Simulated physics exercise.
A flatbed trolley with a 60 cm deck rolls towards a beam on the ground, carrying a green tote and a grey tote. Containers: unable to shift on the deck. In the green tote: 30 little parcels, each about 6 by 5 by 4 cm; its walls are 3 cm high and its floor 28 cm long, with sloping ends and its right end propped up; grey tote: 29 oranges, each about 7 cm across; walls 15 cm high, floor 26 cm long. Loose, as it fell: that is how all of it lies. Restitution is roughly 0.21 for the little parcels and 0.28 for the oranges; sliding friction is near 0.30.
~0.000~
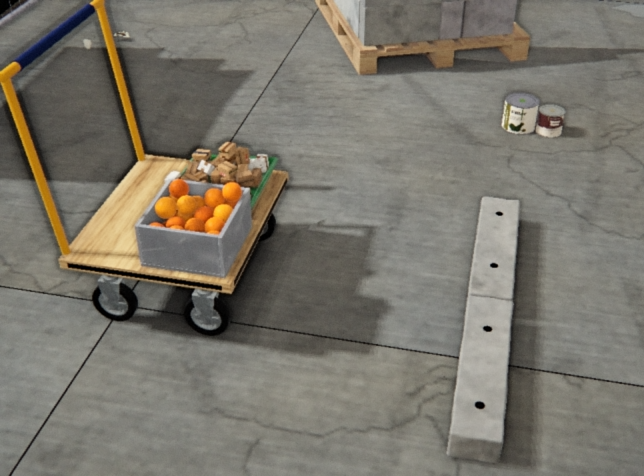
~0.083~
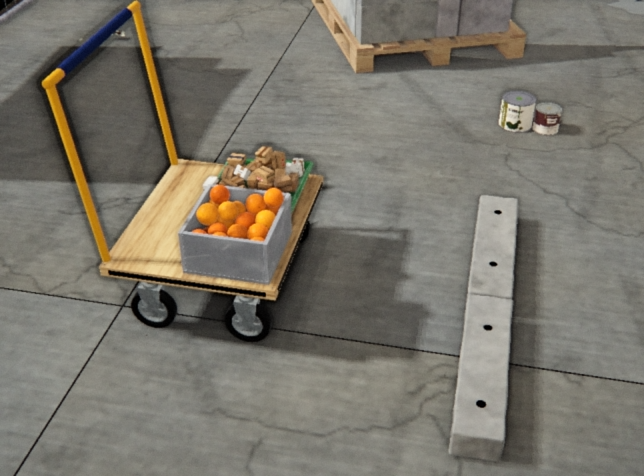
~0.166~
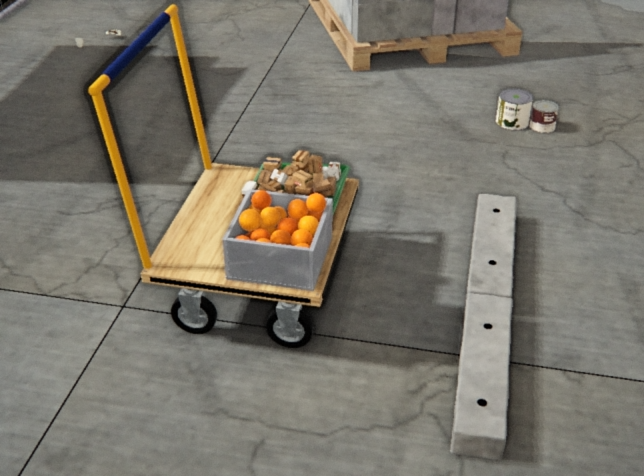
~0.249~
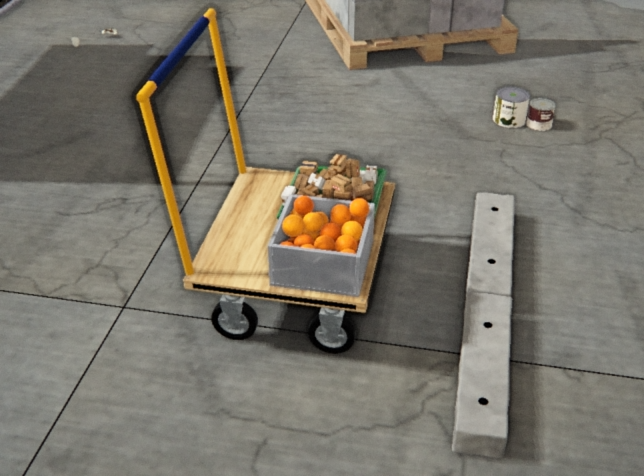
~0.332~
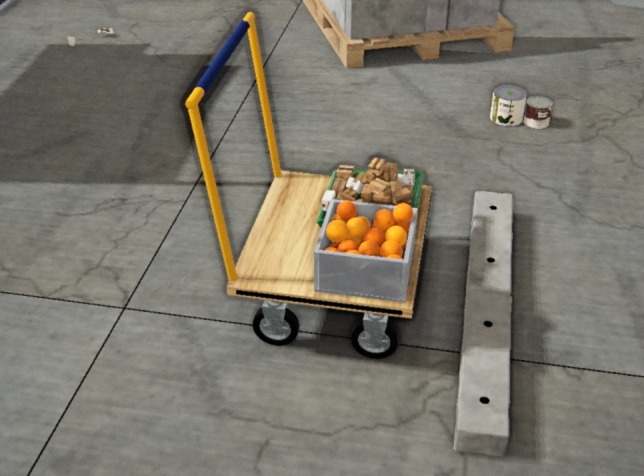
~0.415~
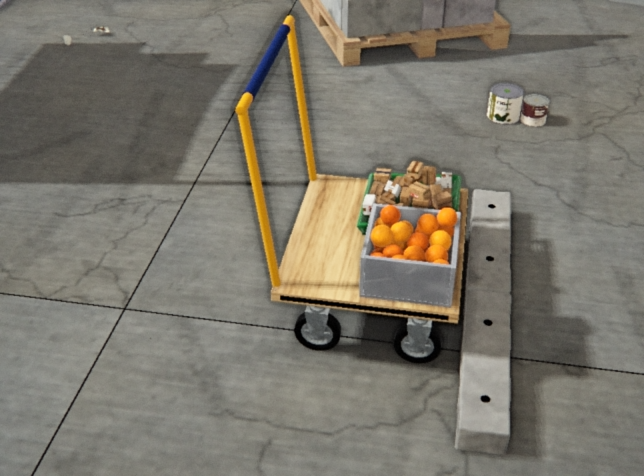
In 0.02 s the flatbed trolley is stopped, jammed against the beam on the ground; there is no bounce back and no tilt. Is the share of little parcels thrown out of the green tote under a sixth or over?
Over a sixth.
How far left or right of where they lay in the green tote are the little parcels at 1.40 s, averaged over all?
On average they sit some 26 cm further right.
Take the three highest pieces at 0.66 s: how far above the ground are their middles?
Their middles sit some 46 cm up.
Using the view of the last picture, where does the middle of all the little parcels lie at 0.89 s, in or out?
(459, 207).
After 0.44 s, impact.
After 0.54 s, green tote 28 in, 2 out and grey tote 28 in, 1 out.
After 0.66 s, green tote 21 in, 9 out and grey tote 27 in, 2 out.
After 0.89 s, green tote 20 in, 10 out and grey tote 27 in, 2 out.
Final count (at 1.40 s), green tote 19 in, 11 out and grey tote 27 in, 2 out. Asked share, 11 of 30, 37 per cent.
